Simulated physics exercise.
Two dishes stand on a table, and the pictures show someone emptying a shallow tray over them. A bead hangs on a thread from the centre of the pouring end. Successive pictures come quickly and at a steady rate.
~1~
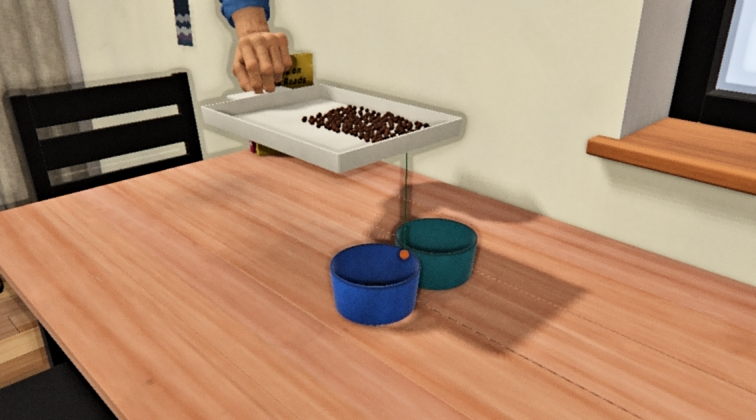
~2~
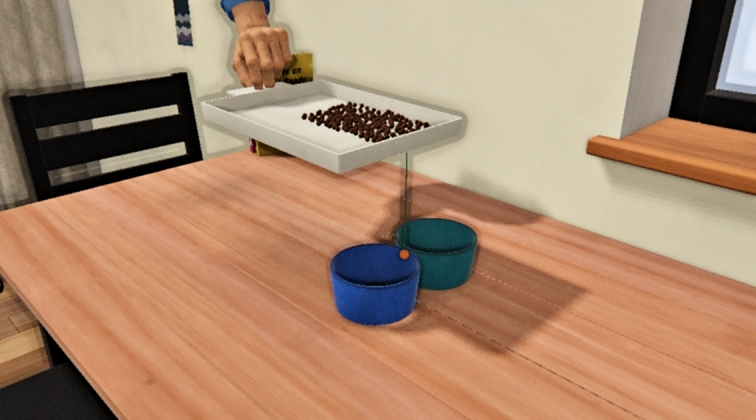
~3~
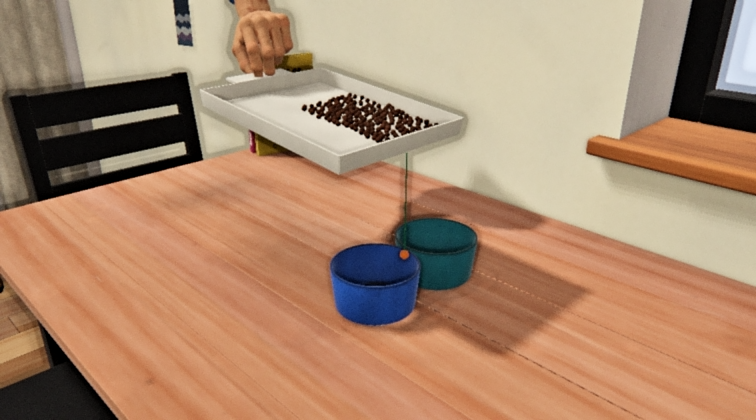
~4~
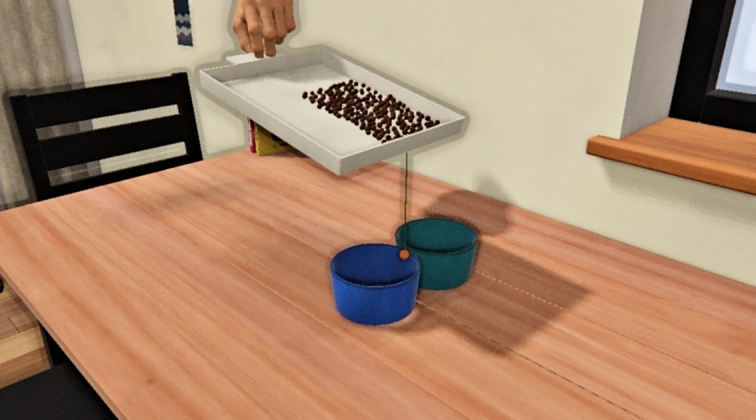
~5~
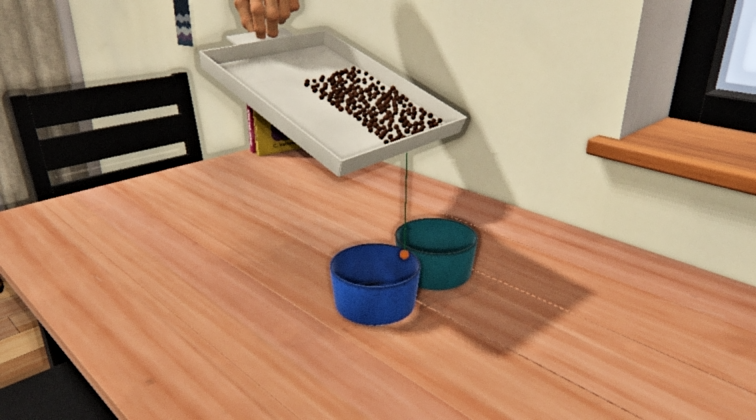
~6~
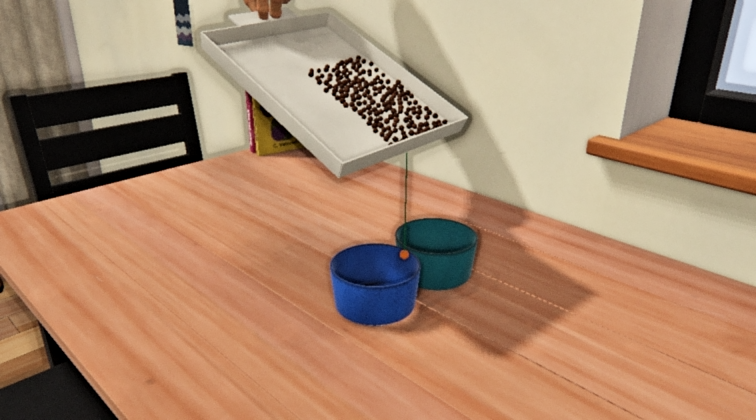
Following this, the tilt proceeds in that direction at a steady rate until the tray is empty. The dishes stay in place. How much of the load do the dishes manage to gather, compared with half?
I expect the dishes to end up with a lesser share of the load.
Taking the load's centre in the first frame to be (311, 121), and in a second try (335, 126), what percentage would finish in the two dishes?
Respectively 0 and 0 in a hundred.
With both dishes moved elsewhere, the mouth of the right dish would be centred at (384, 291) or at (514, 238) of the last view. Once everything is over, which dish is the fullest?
Well, the first go goes to the rightmost dish, and the second to the leftmost dish.
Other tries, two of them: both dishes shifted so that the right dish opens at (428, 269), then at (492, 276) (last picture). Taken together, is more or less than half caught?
Result - try one, past the halfway mark; try two, past the halfway mark.
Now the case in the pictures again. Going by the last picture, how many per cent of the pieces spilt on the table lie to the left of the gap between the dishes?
About 30 %.
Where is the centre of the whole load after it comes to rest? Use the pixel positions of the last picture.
Somewhere close to (439, 357) in the last picture.
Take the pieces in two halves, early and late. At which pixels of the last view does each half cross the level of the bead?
Early half: (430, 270); late half: (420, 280).
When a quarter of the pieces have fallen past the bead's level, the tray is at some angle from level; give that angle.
Approx. reading: About 115°.
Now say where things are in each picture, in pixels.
Corners of the pouring end (339, 153) and (460, 118), level; middle of the load (374, 124), allspice berries; left dish (407, 297); right dish (467, 264); bead on its thread (404, 255), in the first picture.
Corners of the pouring end (339, 154) and (460, 118), level; middle of the load (374, 122), in the second picture.
Corners of the pouring end (340, 155) and (461, 117), tipped barely, lowest at the left corner; middle of the load (374, 117), in the third picture.
Corners of the pouring end (341, 157) and (462, 117), tipped a little, lowest at the left corner; middle of the load (375, 110), in the fourth picture.
Corners of the pouring end (342, 159) and (464, 117), tipped clearly, lowest at the left corner; middle of the load (378, 104), in the fifth picture.
Corners of the pouring end (343, 162) and (465, 117), tipped clearly, lowest at the left corner; middle of the load (383, 100), almost all on the move; left dish (407, 297); right dish (467, 264), in the sixth picture.
Just after the last frame, tray tipped steeply; almost all on the tray; just a few in the air.
A moment on, tray tipped past a quarter turn; roughly half on the tray; about a tenth outside both; roughly a third in the air.
Further on, tray tipped past a quarter turn; just a few in the left dish; almost all outside both.
When it is over, tray tipped past a quarter turn; not one in the left dish; not one in the right dish; every one outside both.
